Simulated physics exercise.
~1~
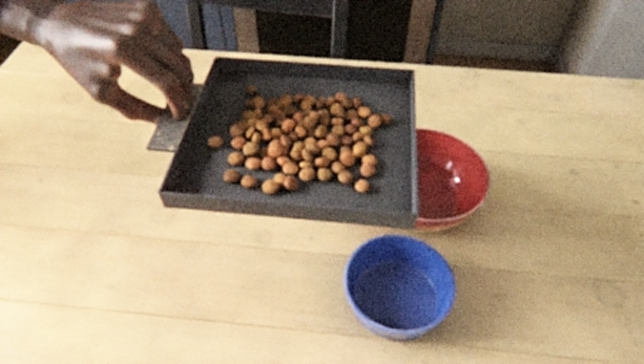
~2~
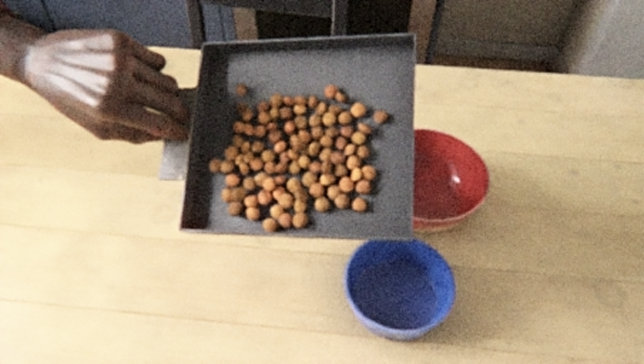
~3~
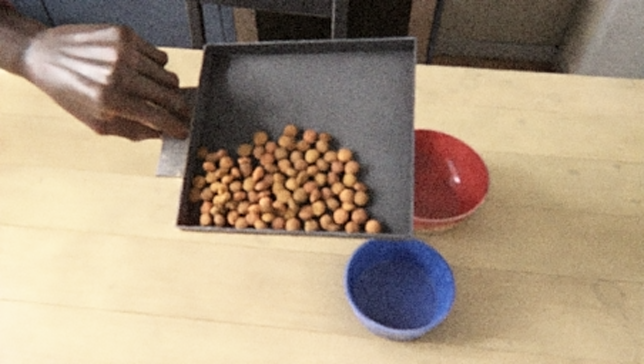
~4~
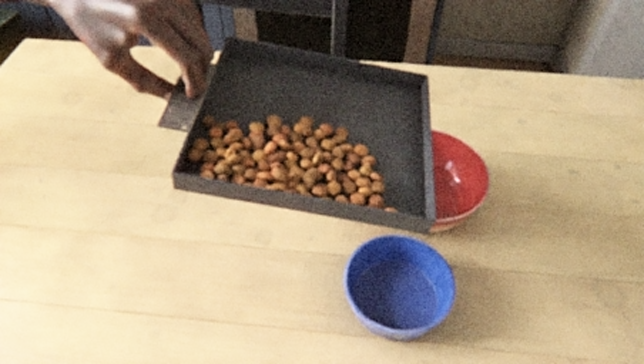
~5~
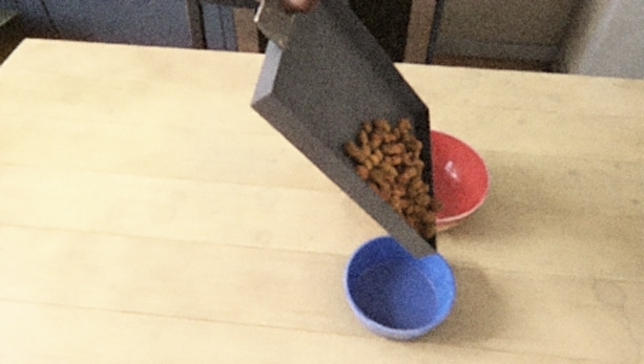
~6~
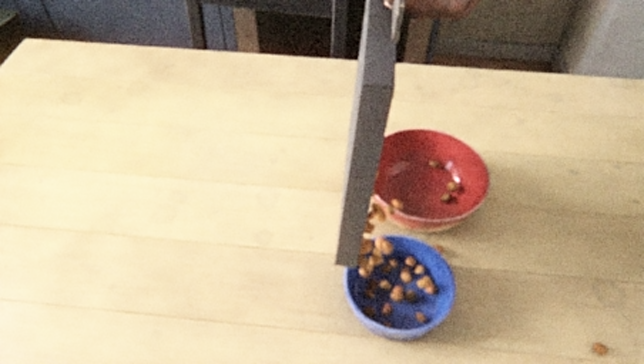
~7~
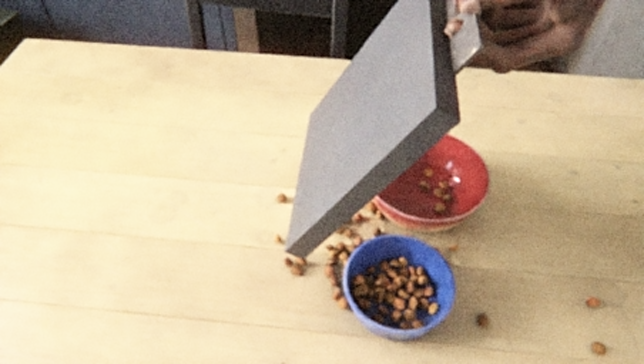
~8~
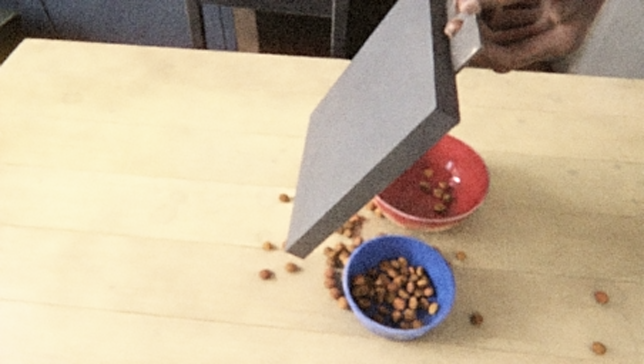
A hand at the upper left holds a dark square tray of brown kibble above a pale wooden table, seen from above, with a red bowl and a blue dish near the middle. The tray tips toward the viewer, and the pieces slide down to its lower edge. It begins to level, then moves right and swings steeply, its low side turning to the right. Kibble pours off, mostly into the blue dish, with a few pieces landing in the red bowl and many scattering across the table. The tray stops past upright, empty, with the blue dish well filled and loose pieces around it.
